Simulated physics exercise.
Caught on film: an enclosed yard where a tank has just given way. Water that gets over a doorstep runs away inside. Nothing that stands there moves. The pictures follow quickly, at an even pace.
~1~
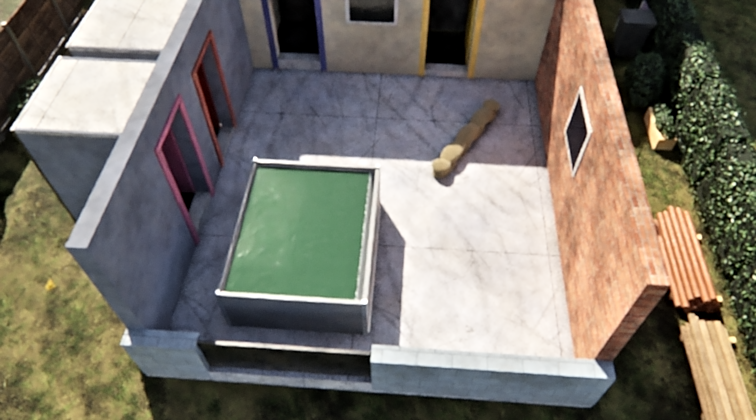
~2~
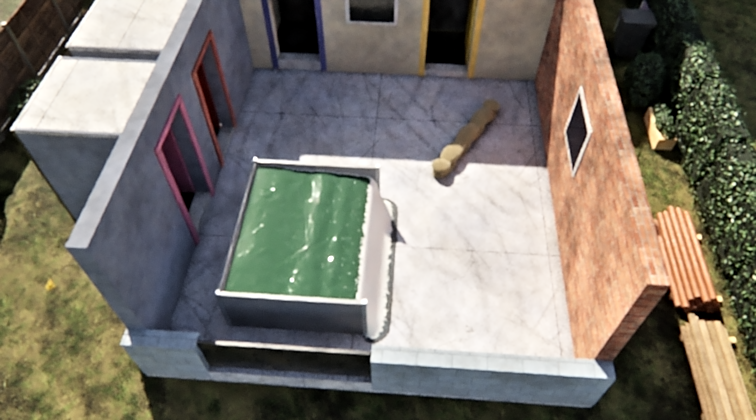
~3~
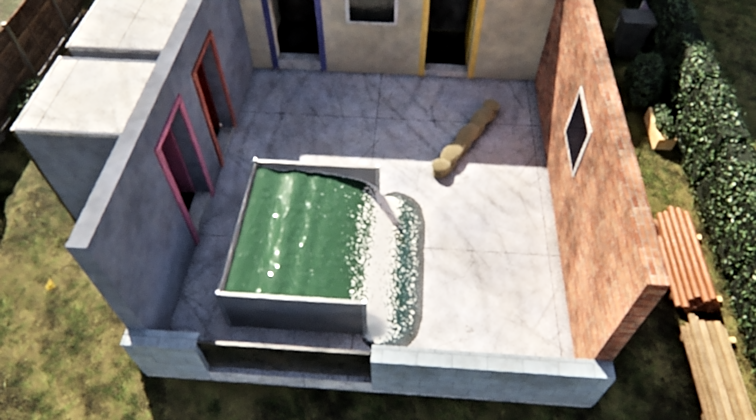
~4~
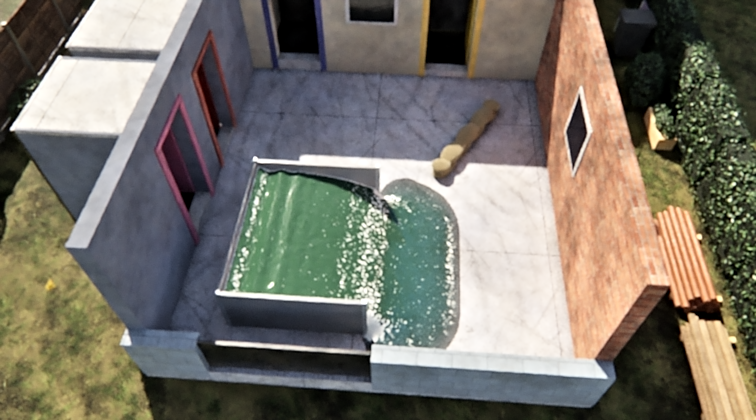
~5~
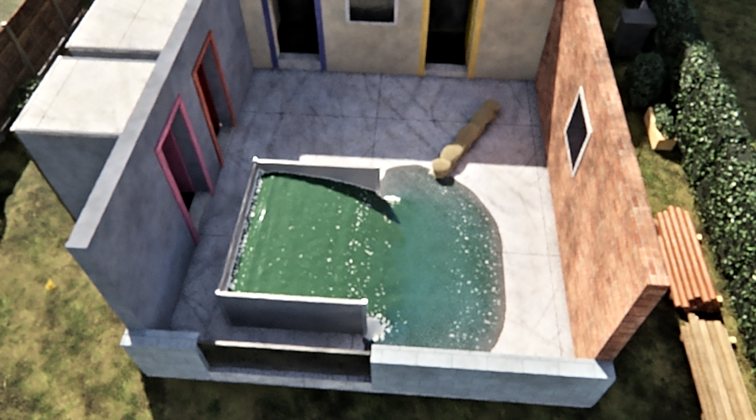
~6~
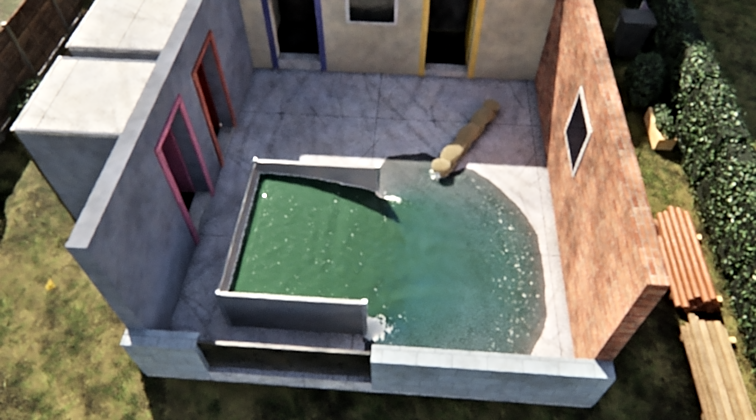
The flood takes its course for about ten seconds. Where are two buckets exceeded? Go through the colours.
One by one: The red door lets in a lot; the blue door admits no more than that; the pink door admits no more than that; the yellow door admits no more than that.
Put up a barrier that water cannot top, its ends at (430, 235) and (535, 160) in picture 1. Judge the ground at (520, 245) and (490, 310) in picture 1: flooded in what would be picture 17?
One after the other: Awash, flooded.
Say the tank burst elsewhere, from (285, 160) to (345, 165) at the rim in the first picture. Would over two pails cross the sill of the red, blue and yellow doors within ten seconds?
Then: Red takes more; blue lets more in; yellow passes that mark.
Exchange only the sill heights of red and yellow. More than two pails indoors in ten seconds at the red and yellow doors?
One by one: Red holds; yellow floods.
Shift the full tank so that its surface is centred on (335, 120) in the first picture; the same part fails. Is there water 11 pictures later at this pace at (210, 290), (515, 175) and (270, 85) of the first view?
In that order: Clear, under water, clear.
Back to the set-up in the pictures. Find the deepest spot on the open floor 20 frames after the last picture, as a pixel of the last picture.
Around (531, 96).
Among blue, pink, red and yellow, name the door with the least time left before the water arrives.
The yellow one.
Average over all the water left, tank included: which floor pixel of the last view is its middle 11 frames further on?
Roughly at (445, 260).
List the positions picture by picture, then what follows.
The first picture shows the open tank at (305, 228) is whole and still.
In the second picture, water pours out at (370, 253) and has run to (369, 339).
In the third picture, water pours out at (370, 254) and has run to a hidden place.
In the fourth picture, the front is at a hidden place, out from the gap at (370, 255).
In the fifth picture, the front is at a hidden place, out from the gap at (370, 256).
In the sixth picture, the front is at (537, 327), out from the gap at (370, 256).
A moment on, water covers 35 % of the floor; the red door not reached, the blue door not reached, the pink door not reached, the yellow door not reached.
Next, water covers 45 % of the floor; the red door not reached, the blue door not reached, the pink door not reached, the yellow door not reached.
Then, water covers 50 % of the floor; the red door not reached, the blue door not reached, the pink door not reached, the yellow door wet at the sill, nothing in.
Later, water covers 95 % of the floor; the red door under two buckets in, the blue door wet at the sill, nothing in, the pink door wet at the sill, nothing in, the yellow door under two buckets in.
In the end, water covers 95 % of the floor; the red door far over two buckets in, the blue door wet at the sill, nothing in, the pink door wet at the sill, nothing in, the yellow door under two buckets in.
